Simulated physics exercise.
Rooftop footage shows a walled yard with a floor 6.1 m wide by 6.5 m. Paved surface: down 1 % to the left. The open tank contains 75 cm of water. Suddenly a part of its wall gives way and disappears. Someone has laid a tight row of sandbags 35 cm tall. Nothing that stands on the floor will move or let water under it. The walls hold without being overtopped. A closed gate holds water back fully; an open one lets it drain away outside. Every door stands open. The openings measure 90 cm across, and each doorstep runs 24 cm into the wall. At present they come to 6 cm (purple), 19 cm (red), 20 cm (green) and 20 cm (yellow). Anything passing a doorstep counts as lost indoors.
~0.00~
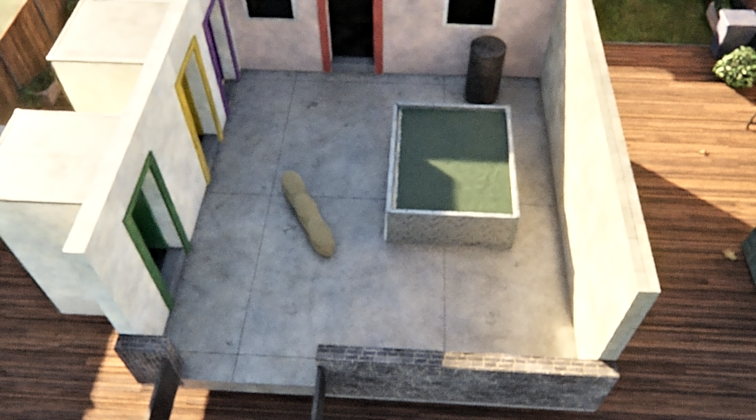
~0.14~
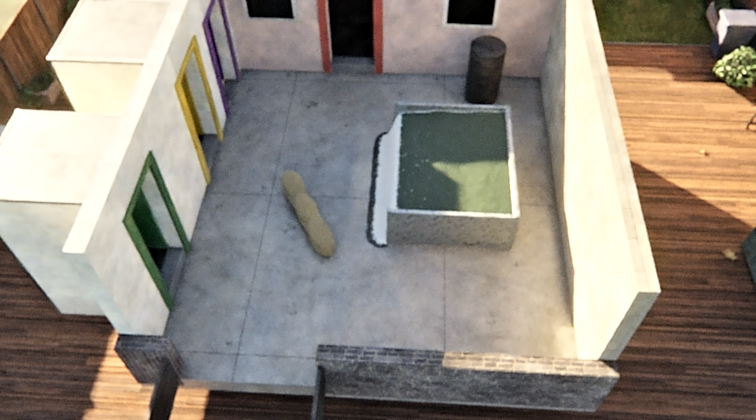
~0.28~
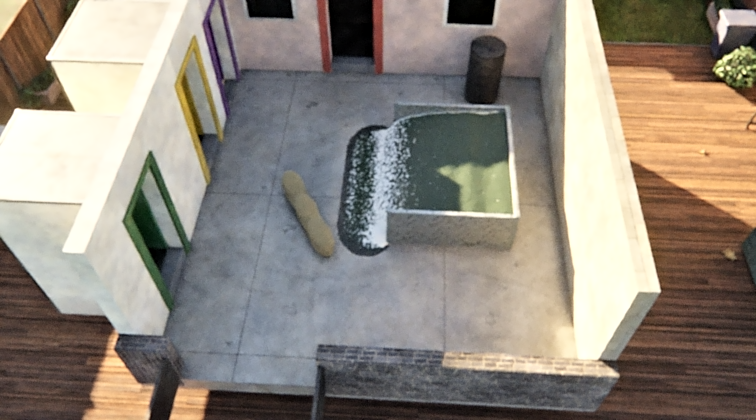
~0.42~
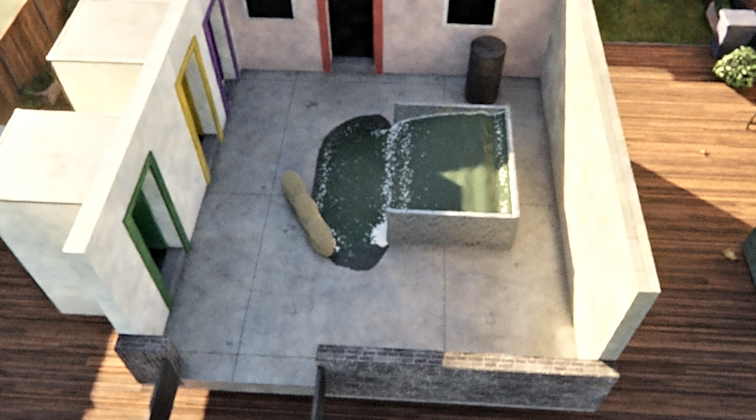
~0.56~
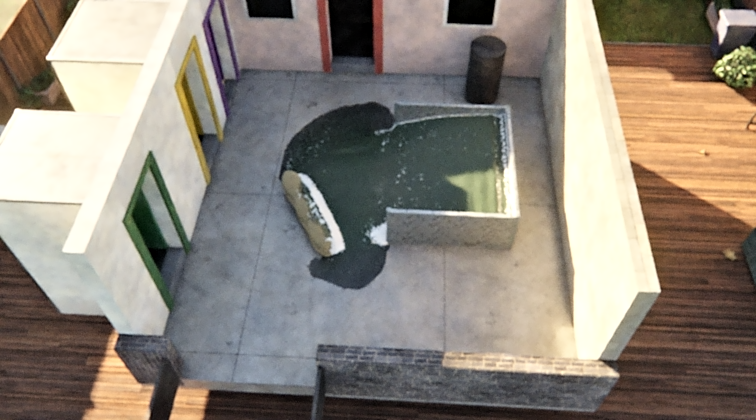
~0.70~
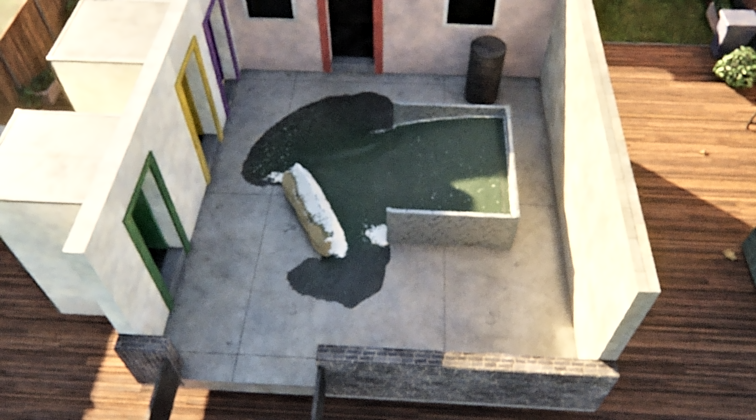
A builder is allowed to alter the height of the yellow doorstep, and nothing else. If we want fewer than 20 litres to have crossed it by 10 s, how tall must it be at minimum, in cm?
It needs to be roughly 34 cm tall.
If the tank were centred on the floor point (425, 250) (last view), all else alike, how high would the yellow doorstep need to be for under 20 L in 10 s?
Roughly 9.0 cm is needed.
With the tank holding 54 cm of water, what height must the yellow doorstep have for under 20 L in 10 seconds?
Some 22 cm.
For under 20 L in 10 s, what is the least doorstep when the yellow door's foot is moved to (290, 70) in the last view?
Roughly 26 cm.
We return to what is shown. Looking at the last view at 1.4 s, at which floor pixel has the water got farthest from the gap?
Look about (236, 87) in the last picture.
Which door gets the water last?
I'd say the green door.
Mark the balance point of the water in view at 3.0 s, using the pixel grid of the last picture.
The balance point sits at roughly (329, 167).
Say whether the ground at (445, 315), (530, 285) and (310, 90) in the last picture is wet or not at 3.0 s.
One by one: Drenched, clear, drenched.
After 1.4 s water covers 40 % of the floor, deepest (52 cm) near (316, 210); 32 cm at the yellow door, 41 litres in over its 20 cm doorstep.
After 3.0 s water covers 60 % of the floor, deepest (41 cm) near (238, 81); 23 cm at the yellow door, 138 litres in over its 20 cm doorstep.
After 10.0 s water covers 95 % of the floor, deepest (10 cm) near (219, 145); 10 cm at the yellow door, 144 litres in over its 20 cm doorstep.
At the yellow door as built, the water arrived by 0.9 s and peaked near 36 cm at 1.6 s.
Run again over the same 10 s with other heights there, 56 litres in over 27.5 cm, 10 litres over 37 cm. The limit of 20 litres is kept from about 34 cm up.
